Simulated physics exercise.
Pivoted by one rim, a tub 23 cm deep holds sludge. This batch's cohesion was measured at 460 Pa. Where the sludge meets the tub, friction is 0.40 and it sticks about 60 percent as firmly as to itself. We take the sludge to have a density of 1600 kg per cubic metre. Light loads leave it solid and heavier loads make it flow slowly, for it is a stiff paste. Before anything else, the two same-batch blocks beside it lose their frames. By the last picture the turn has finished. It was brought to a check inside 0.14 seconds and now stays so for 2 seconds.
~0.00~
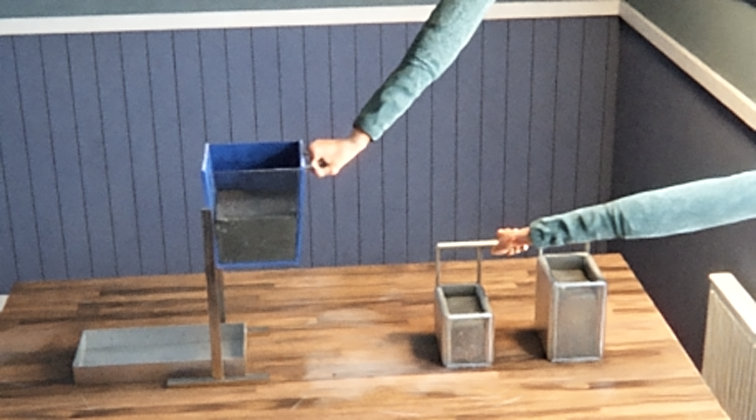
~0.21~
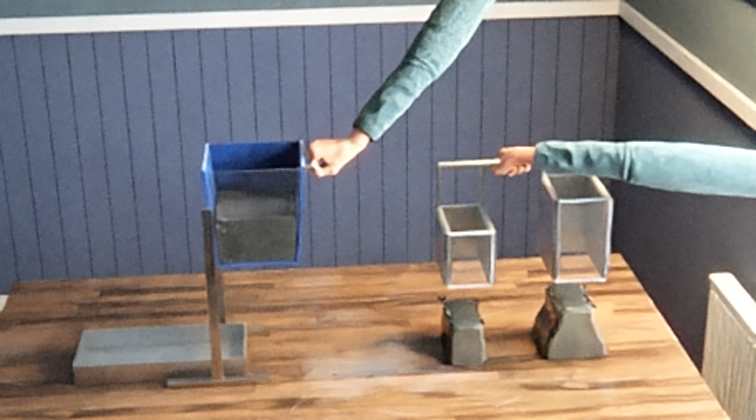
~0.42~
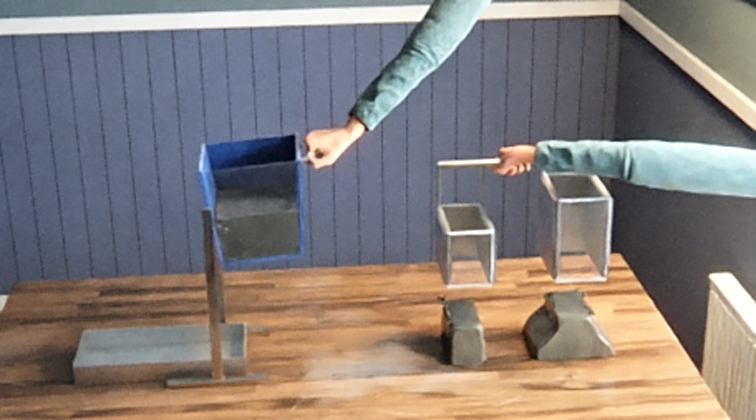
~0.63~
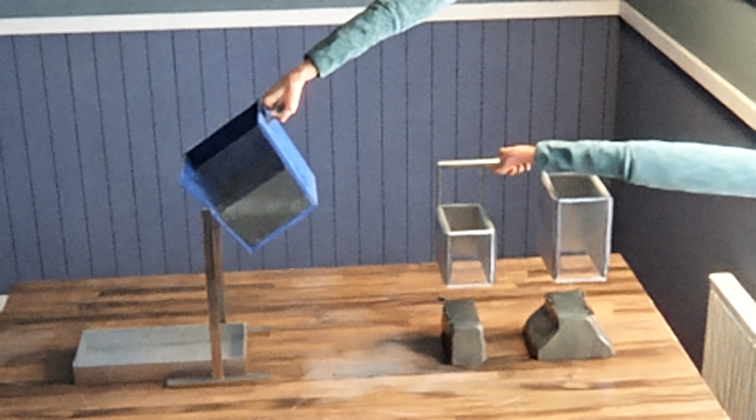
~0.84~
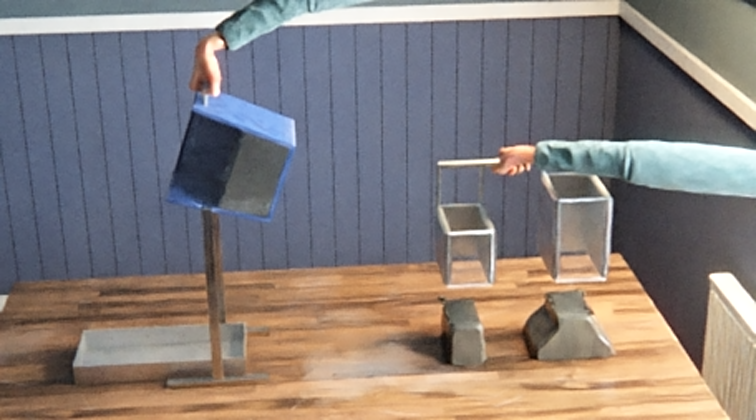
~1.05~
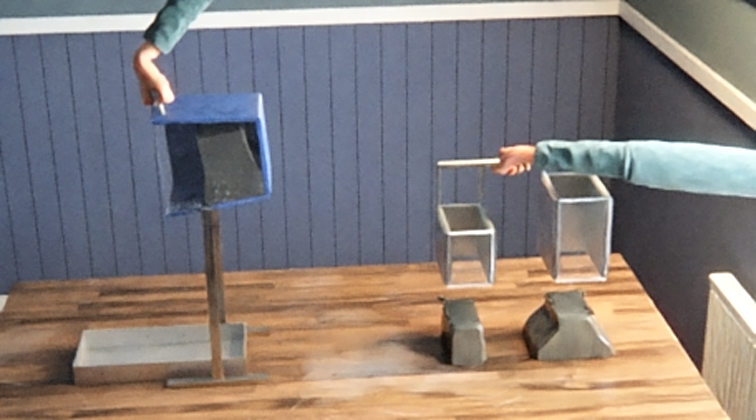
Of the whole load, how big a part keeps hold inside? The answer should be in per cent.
The part that keeps hold inside is about 67 %.
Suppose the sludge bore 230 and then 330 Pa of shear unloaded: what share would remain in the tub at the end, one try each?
Try one gives 45 per cent, try two gives 55 per cent.
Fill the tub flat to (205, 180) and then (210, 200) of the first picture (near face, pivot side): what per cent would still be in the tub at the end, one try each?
Roughly 35 per cent, then roughly 45 per cent.
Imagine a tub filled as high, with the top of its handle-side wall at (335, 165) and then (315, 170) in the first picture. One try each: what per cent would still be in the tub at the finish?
Remaining, try 1: Approx. 45 %; try 2: Approx. 55 %.
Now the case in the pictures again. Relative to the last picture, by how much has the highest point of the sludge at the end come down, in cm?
10 cm.
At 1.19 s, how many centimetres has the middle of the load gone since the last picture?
Shift: Roughly 6 cm.
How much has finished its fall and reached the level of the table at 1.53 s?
Near 0 %.
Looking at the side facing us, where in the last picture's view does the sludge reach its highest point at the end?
On the near face, the top ends up close to (232, 174).
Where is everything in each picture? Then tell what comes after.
Handle-side rim at (300, 168), tilt 0 degrees; highest point of the sludge at (290, 216); test blocks 11 cm, 17 cm high (left to right), in the first frame.
Handle-side rim at (300, 168), tilt 0 degrees; highest point of the sludge at (290, 216); test blocks 11 cm, 14 cm high (left to right), in the second frame.
Handle-side rim at (296, 161), tilt 5 degrees; highest point of the sludge at (292, 210); test blocks 11 cm, 12 cm high (left to right), in the third frame.
Handle-side rim at (258, 125), tilt 35 degrees; highest point of the sludge at (283, 171); test blocks 11 cm, 12 cm high (left to right), in the fourth frame.
Handle-side rim at (194, 112), tilt 71 degrees; highest point of the sludge at (244, 135); test blocks 11 cm, 12 cm high (left to right), in the fifth frame.
Handle-side rim at (152, 125), tilt 94 degrees; highest point of the sludge at (238, 130); test blocks 11 cm, 12 cm high (left to right), in the sixth frame.
By 1.19 s, the tub is at 94 degrees and holds 100 %.
By 1.36 s, the tub is at 94 degrees and holds 79 %.
By 1.53 s, the tub is at 94 degrees and holds 67 %.
By 1.70 s, the tub is at 94 degrees and holds 67 %.
By 3.05 s, at the end, the tub is at 94 degrees and holds 67 %.
